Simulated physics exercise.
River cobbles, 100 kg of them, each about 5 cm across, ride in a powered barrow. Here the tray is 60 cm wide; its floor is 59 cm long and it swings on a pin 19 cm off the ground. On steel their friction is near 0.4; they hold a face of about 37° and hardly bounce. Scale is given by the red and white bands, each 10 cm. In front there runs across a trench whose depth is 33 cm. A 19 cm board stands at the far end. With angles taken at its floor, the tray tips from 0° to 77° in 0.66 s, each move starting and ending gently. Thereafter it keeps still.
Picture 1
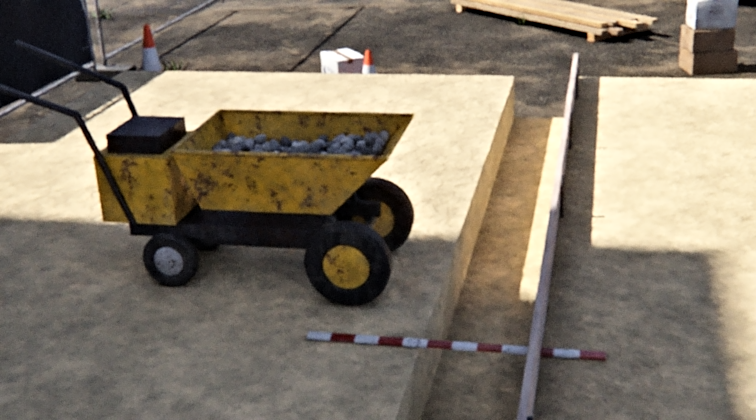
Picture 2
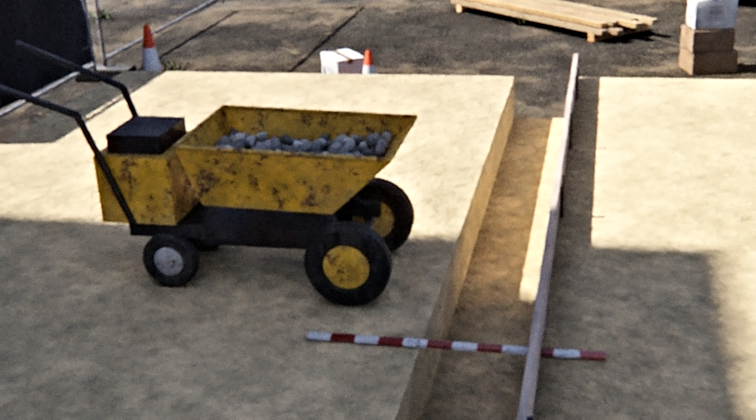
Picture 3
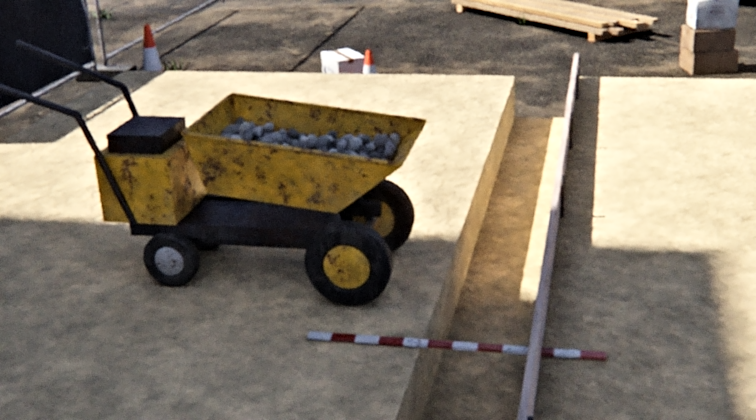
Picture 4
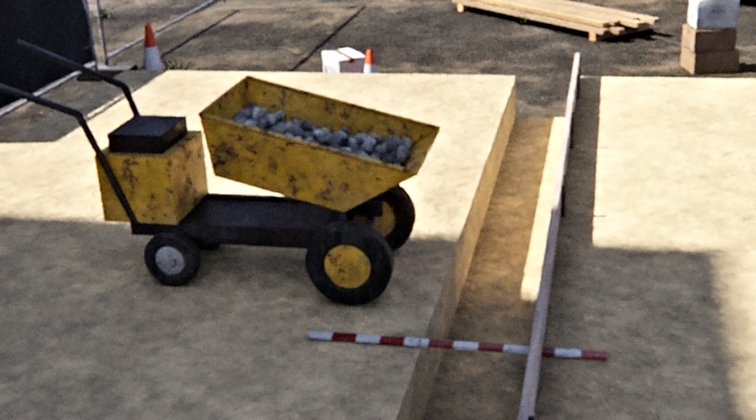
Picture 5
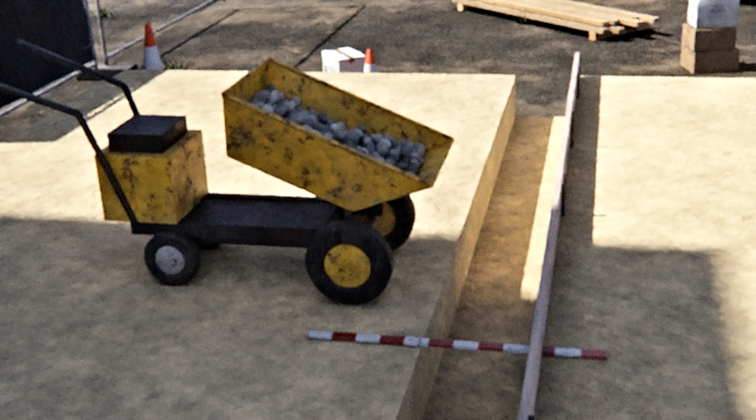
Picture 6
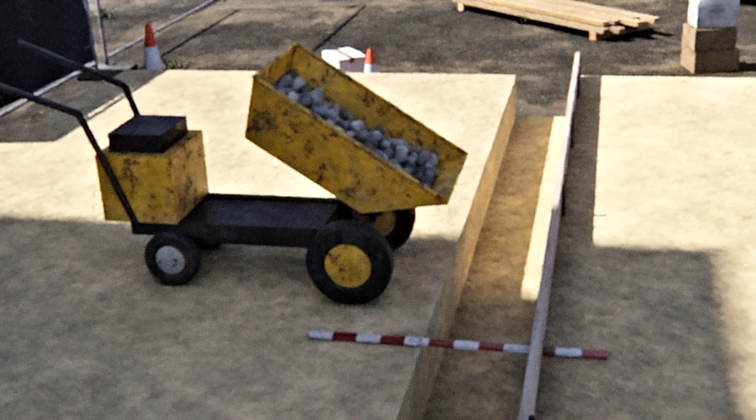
On a sunlit work site beside a narrow trench, a yellow powered barrow stood still while its tray of grey stones tilted steadily, the back end rising and the front lip dipping toward the right.
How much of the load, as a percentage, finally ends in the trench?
I would put it at about 94 per cent.
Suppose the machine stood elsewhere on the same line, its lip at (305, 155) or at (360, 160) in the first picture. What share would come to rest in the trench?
Roughly 80 per cent, then 100 per cent.
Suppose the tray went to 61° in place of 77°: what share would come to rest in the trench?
Near 90 per cent then.
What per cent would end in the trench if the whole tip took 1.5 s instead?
Expected share: Around 100%.
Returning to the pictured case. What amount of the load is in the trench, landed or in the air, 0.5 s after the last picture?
Some 40 per cent.
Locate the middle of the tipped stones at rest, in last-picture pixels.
Roughly at (509, 337).
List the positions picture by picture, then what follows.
In the first picture, the tray is at 0°, its lip at (387, 159); the top of the load is at (350, 145).
The second picture shows lip at (391, 160), floor tilted 2°, highest stones at (332, 145).
In the third picture, the tray is at 7°, its lip at (402, 165); the top of the load is at (247, 132).
The fourth picture shows lip at (417, 174), floor tilted 14°, highest stones at (253, 116).
In the fifth picture, the tray is at 23°, its lip at (433, 186); the top of the load is at (267, 100).
In the sixth picture, the tray is at 33°, its lip at (448, 203); the top of the load is at (287, 85).
Then, 0.2 s after the last picture the floor is at 66°, 100 % in the tray; the foremost stones are at (470, 230).
Then, 0.5 s after the last picture the floor is at 77°, 61 % in the tray, 39 % in the trench; the foremost stones are at (538, 292).
Then, 0.8 s after the last picture the floor is at 77°, 1 % in the tray, 93 % in the trench, 6 % past the trench; the foremost stones are at (673, 291).
Then, 2.8 s after the last picture the floor is at 77°, 0 % in the tray, 94 % in the trench, 6 % past the trench; the foremost stones are past the picture's edge.
